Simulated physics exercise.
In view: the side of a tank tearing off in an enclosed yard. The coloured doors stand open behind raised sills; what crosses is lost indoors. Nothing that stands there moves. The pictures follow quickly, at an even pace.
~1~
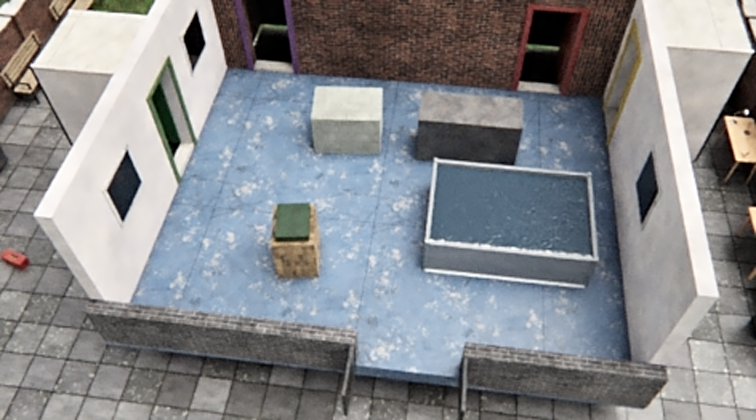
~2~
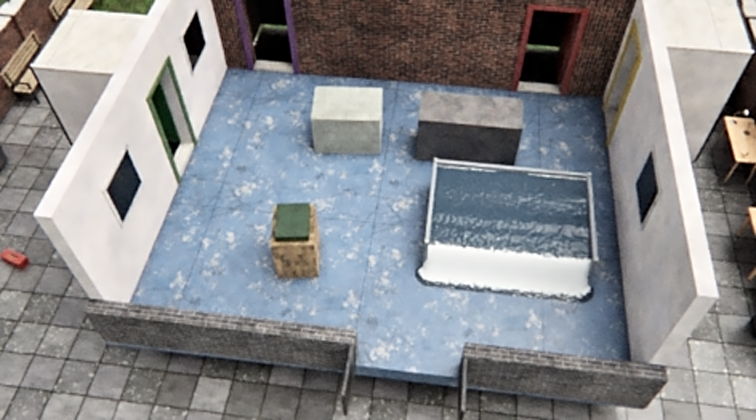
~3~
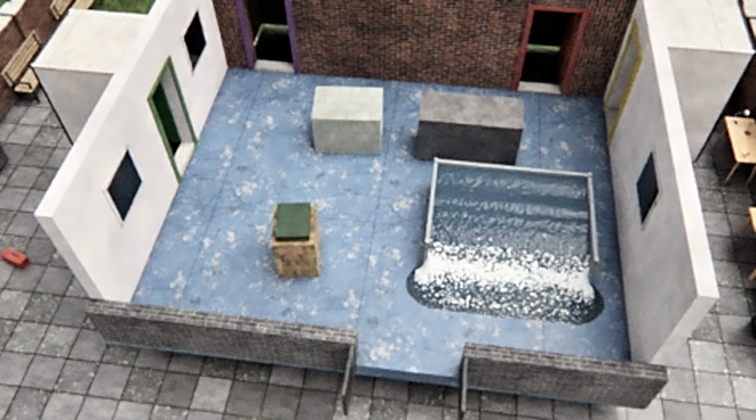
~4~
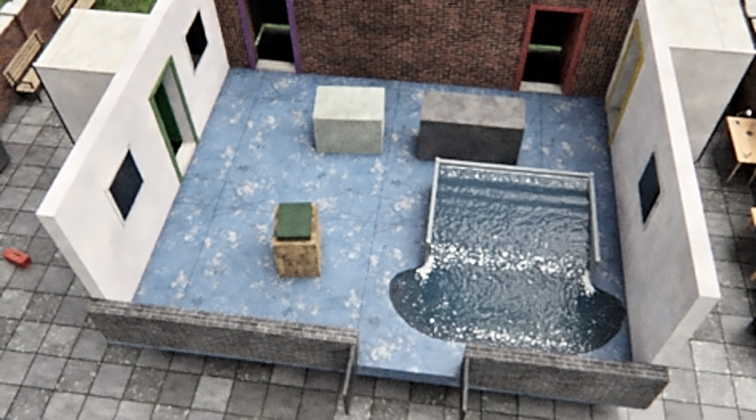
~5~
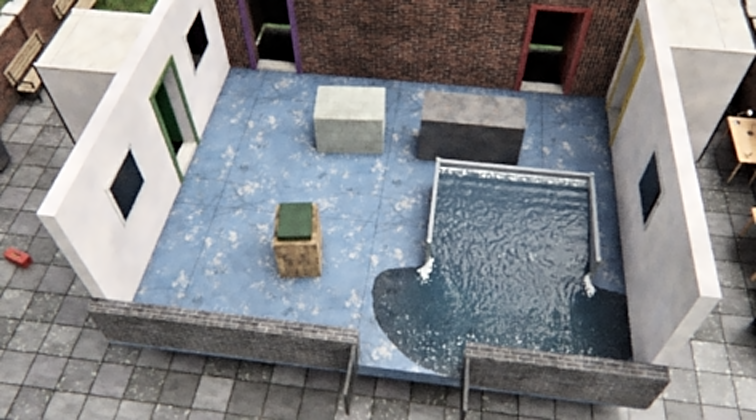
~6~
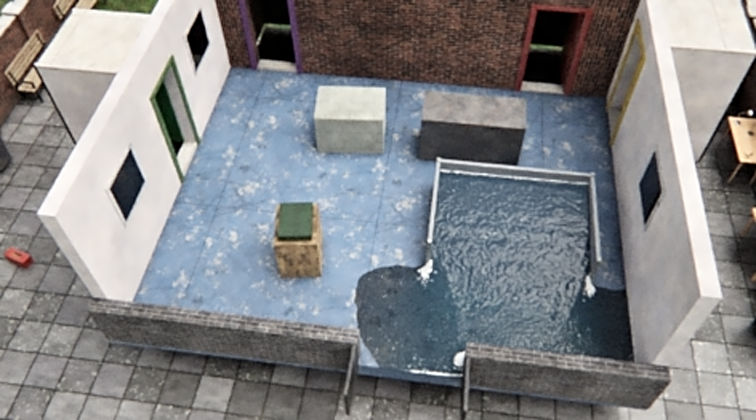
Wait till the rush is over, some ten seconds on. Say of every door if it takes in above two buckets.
The green door admits no more than that; the purple door admits no more than that; the red door lets in a lot; the yellow door admits no more than that.
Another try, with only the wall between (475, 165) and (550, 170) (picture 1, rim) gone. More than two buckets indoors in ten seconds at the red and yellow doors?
My reading: Red is over, yellow goes over.
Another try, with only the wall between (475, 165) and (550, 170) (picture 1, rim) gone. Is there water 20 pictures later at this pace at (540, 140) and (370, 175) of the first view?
In turn: Awash, under water.
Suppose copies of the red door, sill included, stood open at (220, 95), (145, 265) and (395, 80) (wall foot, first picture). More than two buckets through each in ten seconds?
In that order: Is under, lets more in, holds.
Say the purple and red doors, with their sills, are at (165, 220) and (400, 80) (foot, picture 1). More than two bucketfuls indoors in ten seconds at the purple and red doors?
My reading: Purple keeps below it; red is under.
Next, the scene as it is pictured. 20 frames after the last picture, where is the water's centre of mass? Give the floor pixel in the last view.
Near (496, 280).
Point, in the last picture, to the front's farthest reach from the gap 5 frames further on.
Close to (285, 341).
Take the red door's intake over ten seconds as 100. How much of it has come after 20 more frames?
Roughly 0 per cent.
A moment on, water covers 20 % of the floor; the green door not reached, the purple door not reached, the red door not reached, the yellow door not reached.
Next, water covers 20 % of the floor; the green door not reached, the purple door not reached, the red door not reached, the yellow door not reached.
Then, water covers 40 % of the floor; the green door not reached, the purple door not reached, the red door not reached, the yellow door wet at the sill, nothing in.
Later, water covers 60 % of the floor; the green door wet at the sill, nothing in, the purple door not reached, the red door over two buckets in, the yellow door wet at the sill, nothing in.
In the end, water covers 85 % of the floor; the green door wet at the sill, nothing in, the purple door wet at the sill, nothing in, the red door over two buckets in, the yellow door wet at the sill, nothing in.
